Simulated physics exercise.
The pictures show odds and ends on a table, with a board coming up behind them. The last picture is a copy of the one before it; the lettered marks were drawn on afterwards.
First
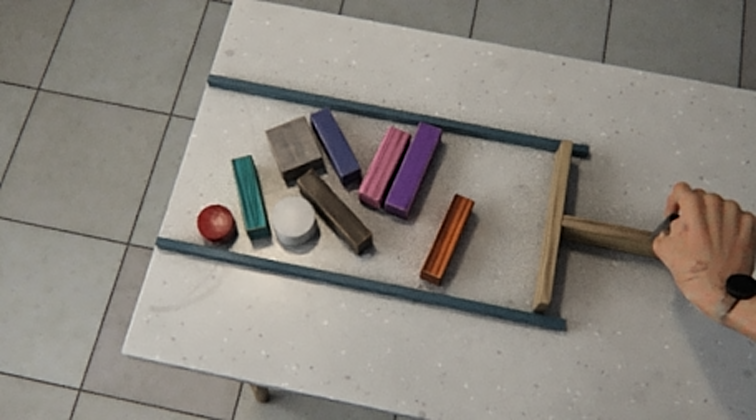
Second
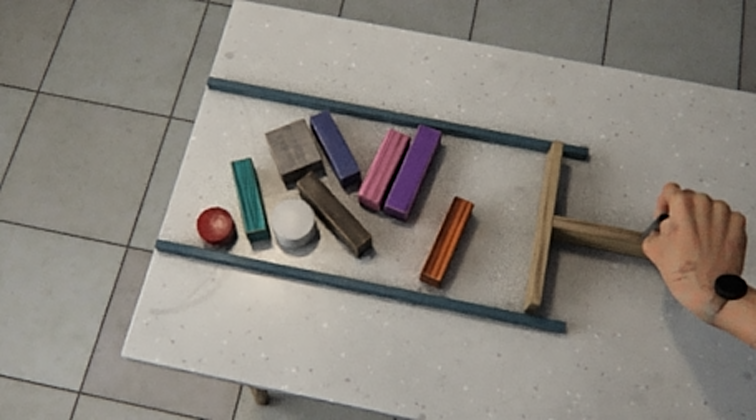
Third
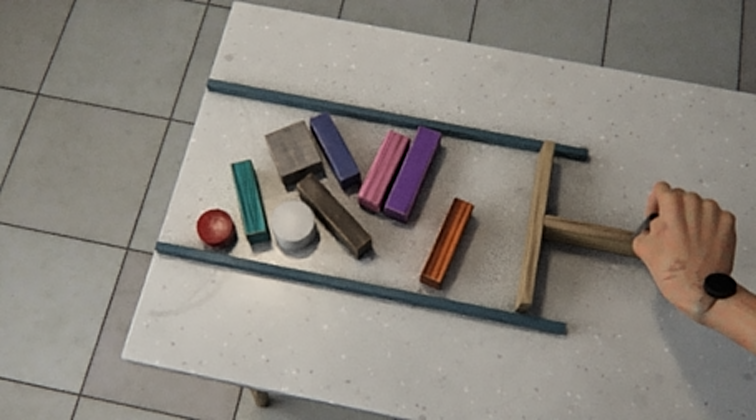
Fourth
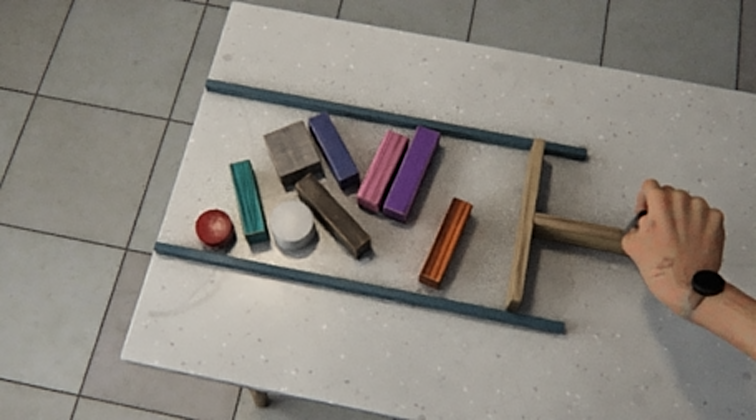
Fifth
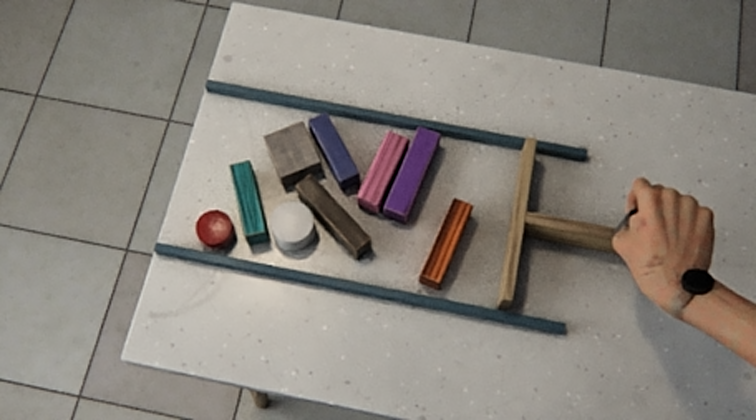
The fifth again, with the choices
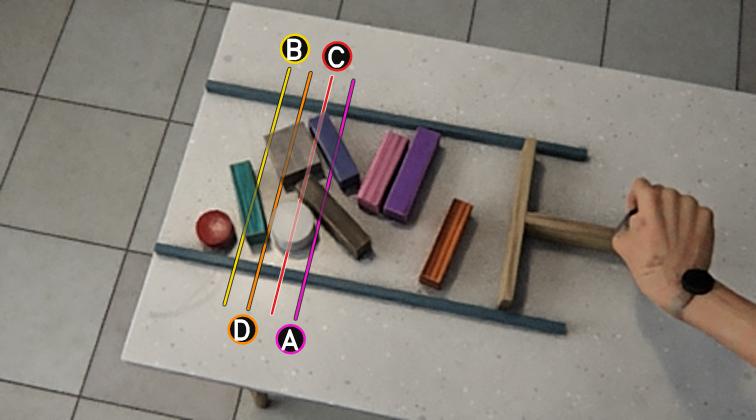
A wooden board on a handle, pushed by a hand, slid slowly left between two blue rails toward an orange stick, while the colored blocks and the red and white round pieces stayed still.
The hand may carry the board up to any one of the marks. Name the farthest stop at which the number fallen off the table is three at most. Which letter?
Stop at B.
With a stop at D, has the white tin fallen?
By then, no.
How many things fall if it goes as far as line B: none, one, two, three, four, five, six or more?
In all, three.
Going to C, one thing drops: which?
The red tin goes over.
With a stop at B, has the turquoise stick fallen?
Yes.
On the copy, A at (326, 193); B at (259, 180); C at (304, 189); D at (281, 185).
On B. First, board (425, 198); blue bar (330, 149); orange stick (402, 236).
Then, board (331, 180); red tin (179, 229); turquoise stick (210, 211).
Finally, board (259, 166); turquoise stick over the edge; grey block over the edge; three fallen.
By contrast, A is within the limit but short; C is within the limit but short; D is within the limit but short.
